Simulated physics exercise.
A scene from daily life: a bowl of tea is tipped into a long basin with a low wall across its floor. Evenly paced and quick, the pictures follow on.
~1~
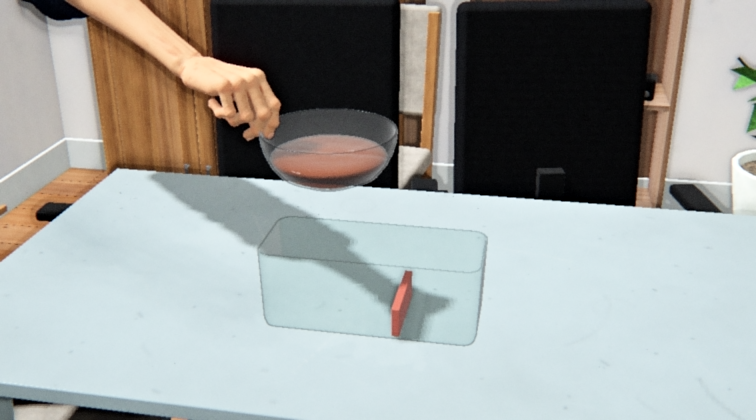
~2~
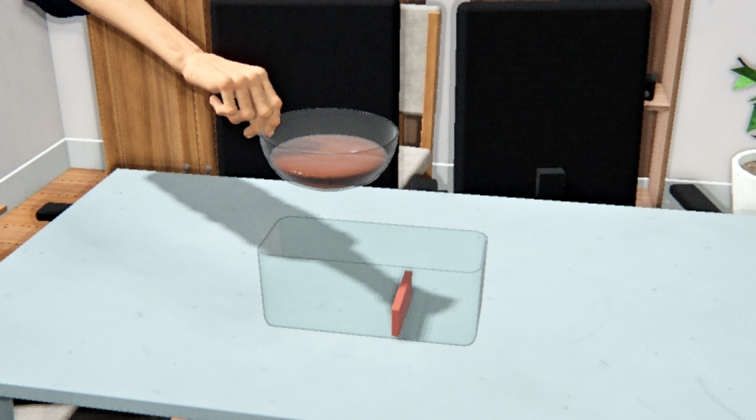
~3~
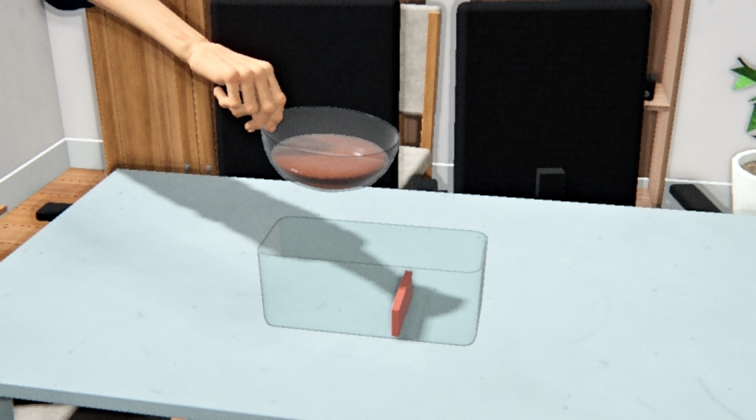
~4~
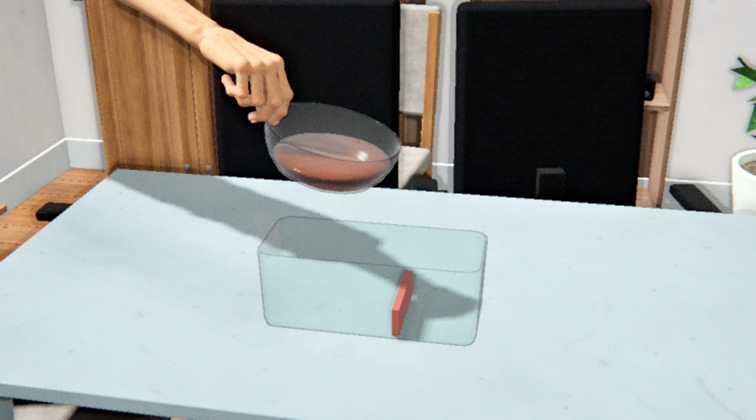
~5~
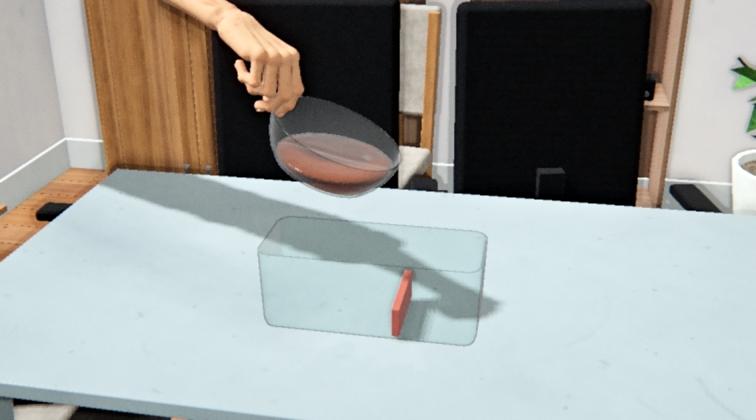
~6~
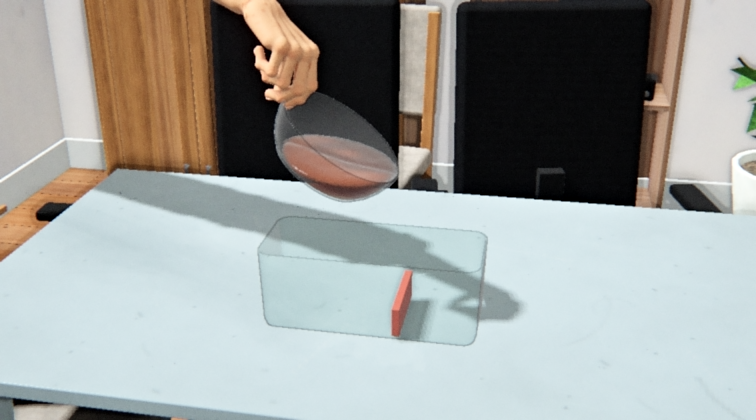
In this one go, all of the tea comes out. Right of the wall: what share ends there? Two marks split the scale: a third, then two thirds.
My call is that the right side sits mid-range, from a third up to two thirds.
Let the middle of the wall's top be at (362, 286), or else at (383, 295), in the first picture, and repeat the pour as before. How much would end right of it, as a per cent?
Try 1: Some 80 %; try 2: 60 %.
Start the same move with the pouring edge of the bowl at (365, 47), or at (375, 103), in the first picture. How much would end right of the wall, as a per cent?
Result, first then second: About 45 % and about 45 %.
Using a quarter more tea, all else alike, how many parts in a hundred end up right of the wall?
That share would be some 60 parts in a hundred.
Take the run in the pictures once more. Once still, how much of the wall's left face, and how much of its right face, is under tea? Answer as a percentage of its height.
Once it is still, the left part shows 20 per cent and the right part 60.
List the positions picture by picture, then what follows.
In the first frame, it leans 0°; its right rim is at (396, 136); the tea meets the walls at (273, 149) and (388, 156); the long basin's rim runs from (268, 235) to (484, 253); the wall's top is at (402, 290).
In the second frame, it leans 2°; its right rim is at (396, 137); the tea meets the walls at (273, 148) and (388, 157).
In the third frame, it leans 6°; its right rim is at (398, 143); the tea meets the walls at (274, 146) and (389, 160).
In the fourth frame, it leans 14°; its right rim is at (399, 152); the tea meets the walls at (276, 143) and (390, 163).
In the fifth frame, it leans 24°; its right rim is at (399, 164); the tea meets the walls at (279, 141) and (390, 166).
In the sixth frame, it leans 35°; its right rim is at (397, 177); the tea meets the walls at (285, 141) and (395, 170).
A moment on, the bowl is tipped on its side and 9 per cent is still to pour, 4 is left of the wall and 47 right of it.
Next, the bowl is tipped on its side and 1 per cent is still to pour, 26 is left of the wall and 53 right of it.
Then the bowl is tipped on its side and 2 per cent is still to pour, 30 is left of the wall and 54 right of it.
Later the bowl is tipped on its side and 0 per cent is still to pour, 36 is left of the wall and 58 right of it.
In the end 36 per cent lies left of the wall, 58 right of it and 6 outside.
